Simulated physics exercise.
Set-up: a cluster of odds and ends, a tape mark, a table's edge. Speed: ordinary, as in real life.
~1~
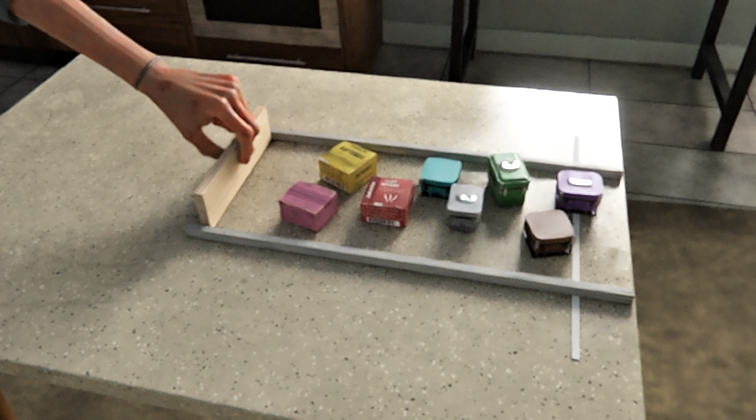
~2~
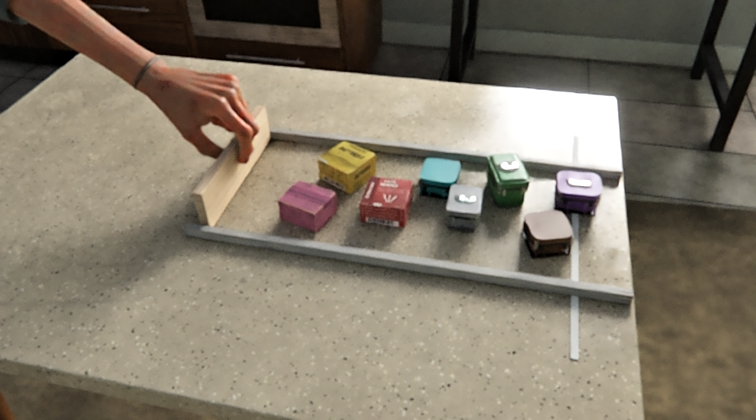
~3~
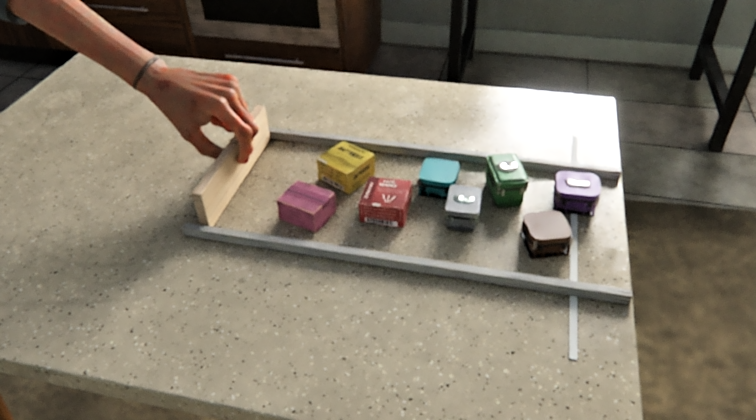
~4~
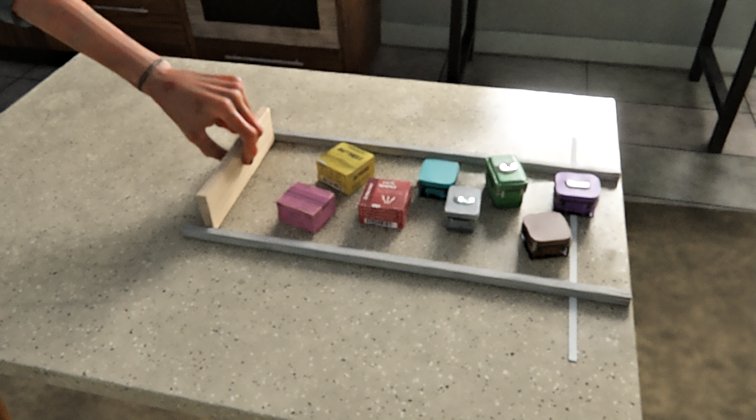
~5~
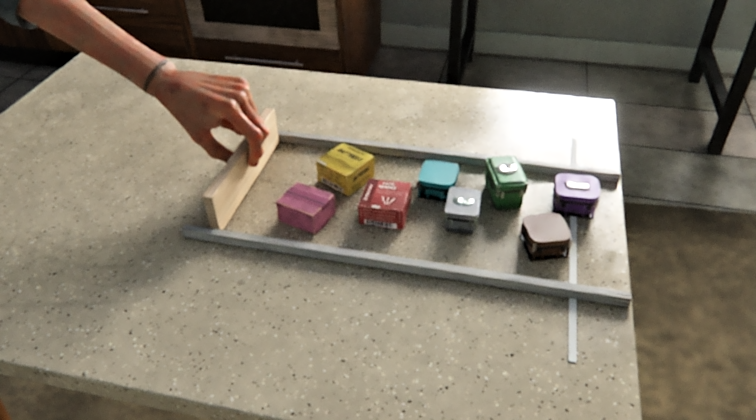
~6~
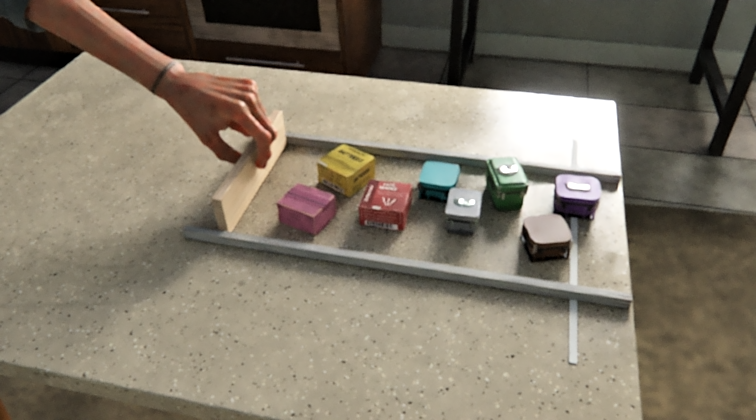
At first, a hand holds a wooden board upright at the left end of two grey rails on a speckled table, with small colourful boxes and cases scattered between them. The hand then slides the board a short way right toward the pink and yellow boxes, while the items stay practically still.
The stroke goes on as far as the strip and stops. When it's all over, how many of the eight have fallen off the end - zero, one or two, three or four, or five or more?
Missing from the table at the end: Five or more.
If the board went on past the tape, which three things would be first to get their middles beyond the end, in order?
They go in this order: The purple case, the grey case and the green case.
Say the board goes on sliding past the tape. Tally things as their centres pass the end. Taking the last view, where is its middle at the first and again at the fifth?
It sits around (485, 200) and after that around (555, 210).
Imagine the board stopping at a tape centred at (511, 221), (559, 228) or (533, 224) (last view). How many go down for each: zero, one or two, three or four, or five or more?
Taking the tapes one after another, the count is 1 or 2, then 5 or more, then 3 or 4.
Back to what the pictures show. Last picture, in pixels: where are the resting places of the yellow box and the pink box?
The yellow box stops around (599, 196); the pink box around (601, 247).
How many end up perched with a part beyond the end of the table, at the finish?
Count of overhanging things: 0.
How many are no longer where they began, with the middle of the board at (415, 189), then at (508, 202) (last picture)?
The first number is 7, the next one 8.
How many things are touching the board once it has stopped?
Total: 2.
A little later, none off yet; purple case at rest near (576, 197); brown case at rest near (546, 238); green case at rest near (506, 183).
Next, none off yet; purple case at rest near (576, 197); brown case shifted about its own width near (572, 245); green case shifted a little near (530, 186).
Later still, one off so far; purple case on its side near (649, 257); brown case shifted well along near (624, 263); green case shifted well along near (616, 196).
When it is over, the number that fall off is five or more; down, red box, turquoise case, grey case, green case, brown case and purple case.
